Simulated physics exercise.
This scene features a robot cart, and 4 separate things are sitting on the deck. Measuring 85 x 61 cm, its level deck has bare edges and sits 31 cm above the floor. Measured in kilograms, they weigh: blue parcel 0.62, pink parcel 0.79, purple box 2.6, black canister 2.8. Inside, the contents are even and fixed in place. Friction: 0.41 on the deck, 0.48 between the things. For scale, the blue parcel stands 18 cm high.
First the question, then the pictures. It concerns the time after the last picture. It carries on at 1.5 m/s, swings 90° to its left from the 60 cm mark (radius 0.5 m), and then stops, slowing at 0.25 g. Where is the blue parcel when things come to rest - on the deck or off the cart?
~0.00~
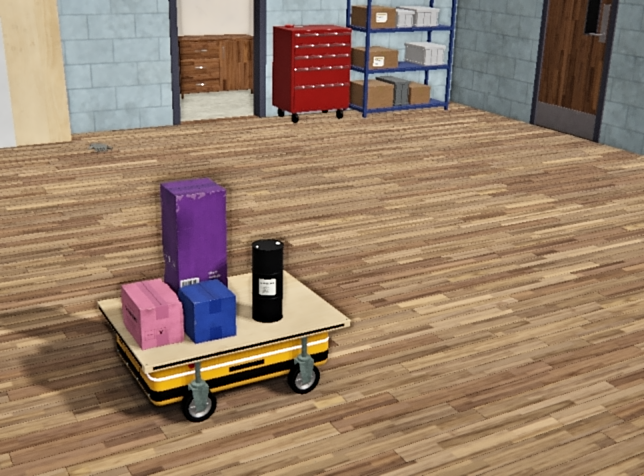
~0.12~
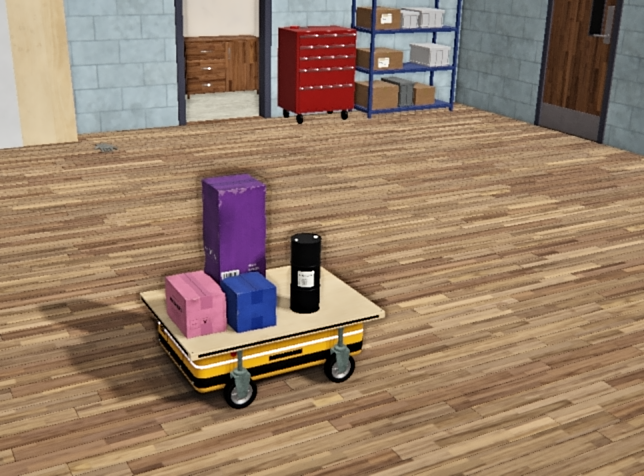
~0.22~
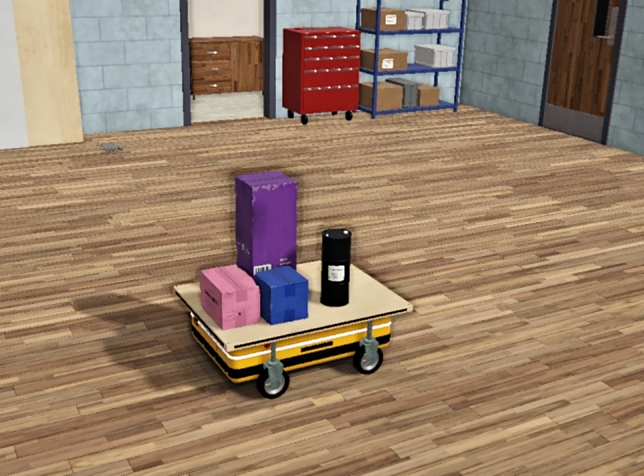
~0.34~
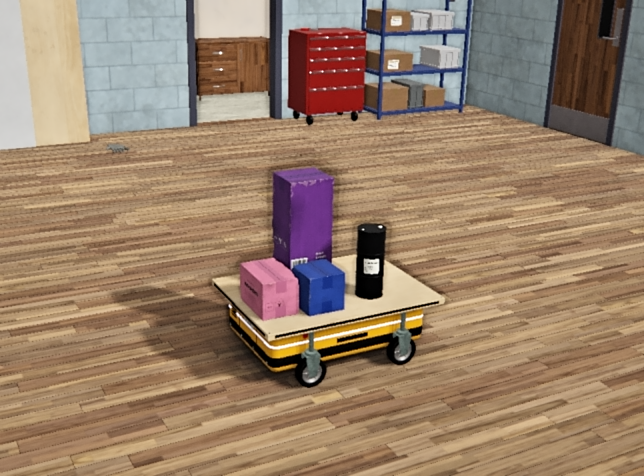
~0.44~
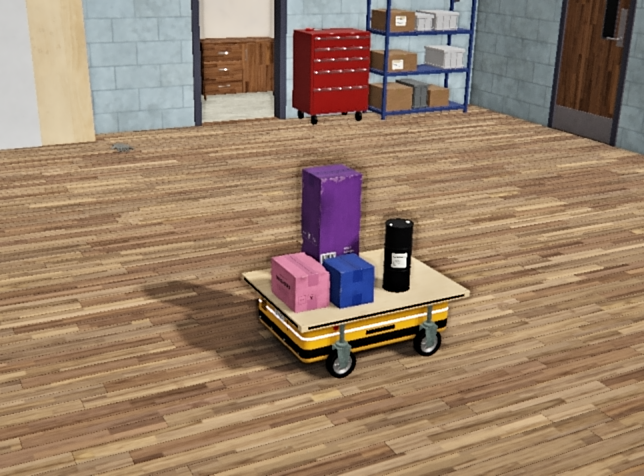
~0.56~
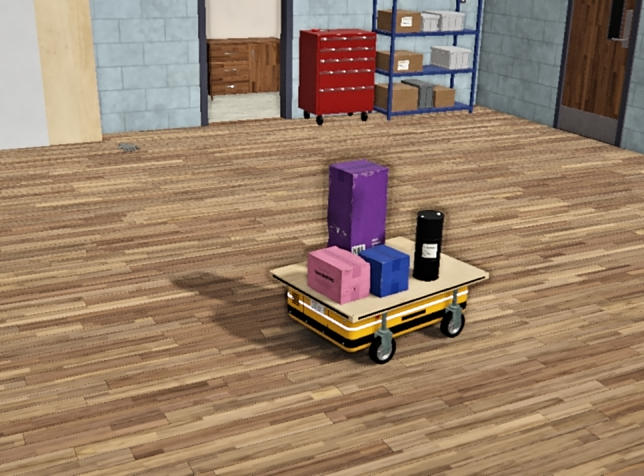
The blue parcel comes to rest off the cart.
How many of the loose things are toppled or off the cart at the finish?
I get 3.
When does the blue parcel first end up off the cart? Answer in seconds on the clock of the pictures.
0.9 s, roughly.
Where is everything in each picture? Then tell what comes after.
In the first frame, cart has run 0 cm; blue parcel (207, 311); pink parcel (152, 313).
In the second frame, cart has run 18 cm; black canister (305, 273); pink parcel (195, 304).
In the third frame, cart has run 33 cm; purple box (266, 234); black canister (336, 268).
In the fourth frame, cart has run 51 cm; pink parcel (269, 288); purple box (302, 229).
In the fifth frame, cart has run 66 cm; black canister (398, 256); pink parcel (300, 282).
In the sixth frame, cart has run 84 cm, turned 11°; blue parcel (382, 271); purple box (357, 218).
After 0.86 s, cart has run 129 cm, turned 62°; black canister now off the cart; blue parcel slid 13 cm near (433, 236); purple box slid 12 cm.
After 1.06 s, cart has run 159 cm, turned 88°; blue parcel now off the cart; purple box leaning 10°; pink parcel slid 15 cm.
After 1.46 s, cart has run 205 cm, turned 90°; purple box leaning 14°; pink parcel slid 21 cm.
After 2.26 s, cart has run 214 cm, turned 90°, stopped; purple box now off the cart; pink parcel slid 21 cm.
At rest (3.0 s), off the cart, blue parcel, purple box and black canister; not toppled but over 10 cm from the start, pink parcel. In the last view, blue parcel near (451, 228).
